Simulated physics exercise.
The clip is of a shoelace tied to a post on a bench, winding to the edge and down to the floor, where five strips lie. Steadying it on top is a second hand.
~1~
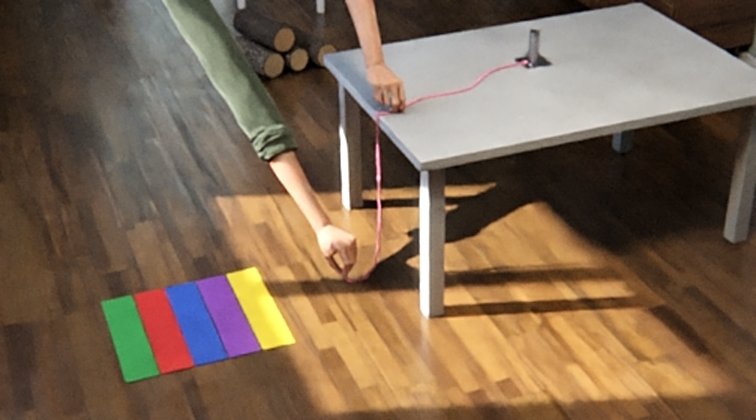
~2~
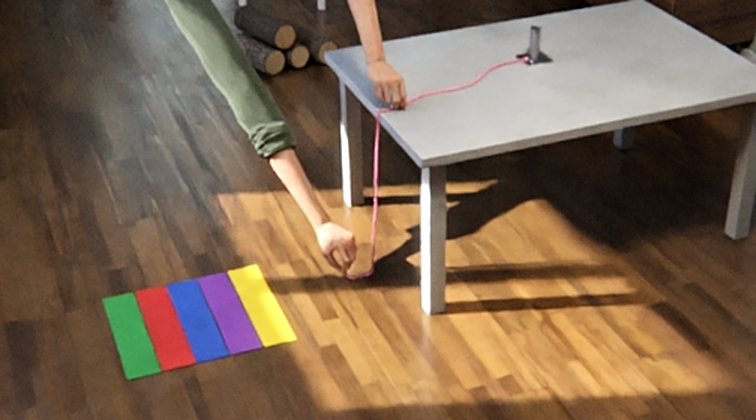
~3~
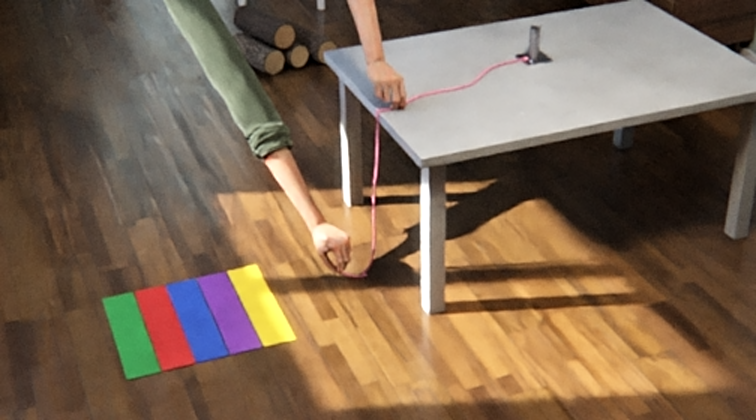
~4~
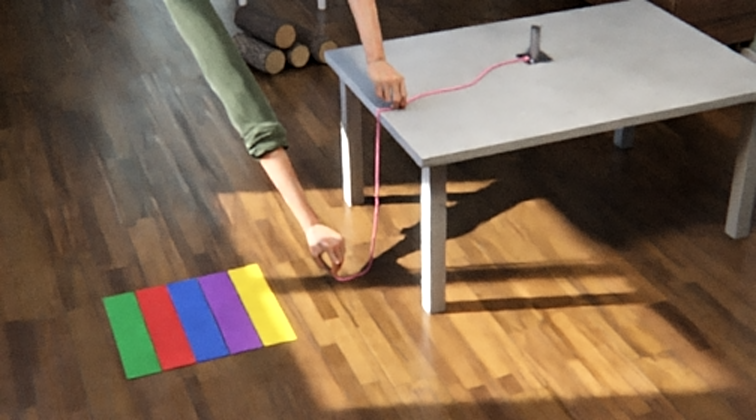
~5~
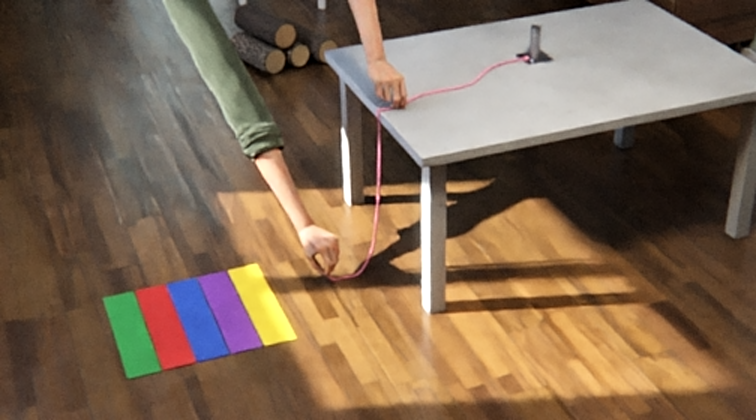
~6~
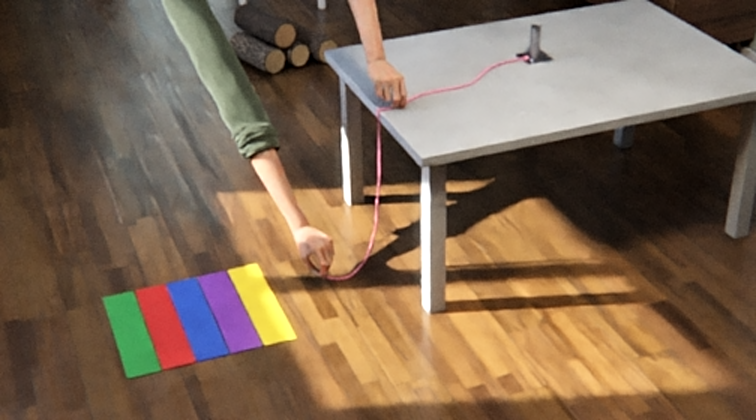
A hand near the floor drew the loose end of a pink shoelace slightly left, toward five coloured strips, while another hand held the lace almost still at the edge of a pale table.
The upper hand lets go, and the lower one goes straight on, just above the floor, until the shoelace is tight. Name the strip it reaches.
The purple strip.
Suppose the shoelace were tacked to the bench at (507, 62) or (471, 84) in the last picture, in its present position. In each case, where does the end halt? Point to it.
Around (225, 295), then around (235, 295).
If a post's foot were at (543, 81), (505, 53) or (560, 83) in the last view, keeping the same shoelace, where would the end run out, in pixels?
Try by try, around (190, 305), (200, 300) and (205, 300).
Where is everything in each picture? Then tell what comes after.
In the first picture, end (343, 273); yellow (271, 331); purple (239, 339); blue (206, 347); red (172, 355); green (138, 363).
In the second picture, end (342, 270); shoelace through (499, 65) (466, 87) (410, 101) (377, 142) (376, 201) (373, 259).
In the third picture, end (337, 271).
In the fourth picture, end (332, 272); shoelace through (500, 65) (467, 86) (411, 100) (378, 141) (377, 200) (371, 259).
In the fifth picture, end (325, 273).
In the sixth picture, end (320, 274); shoelace through (500, 64) (466, 85) (410, 100) (379, 141) (378, 199) (365, 260).
Early on, end near (274, 284); short of the strips.
Midway, end near (244, 291); over yellow.
At the end of the slack, end near (226, 295); over purple. The purple one.
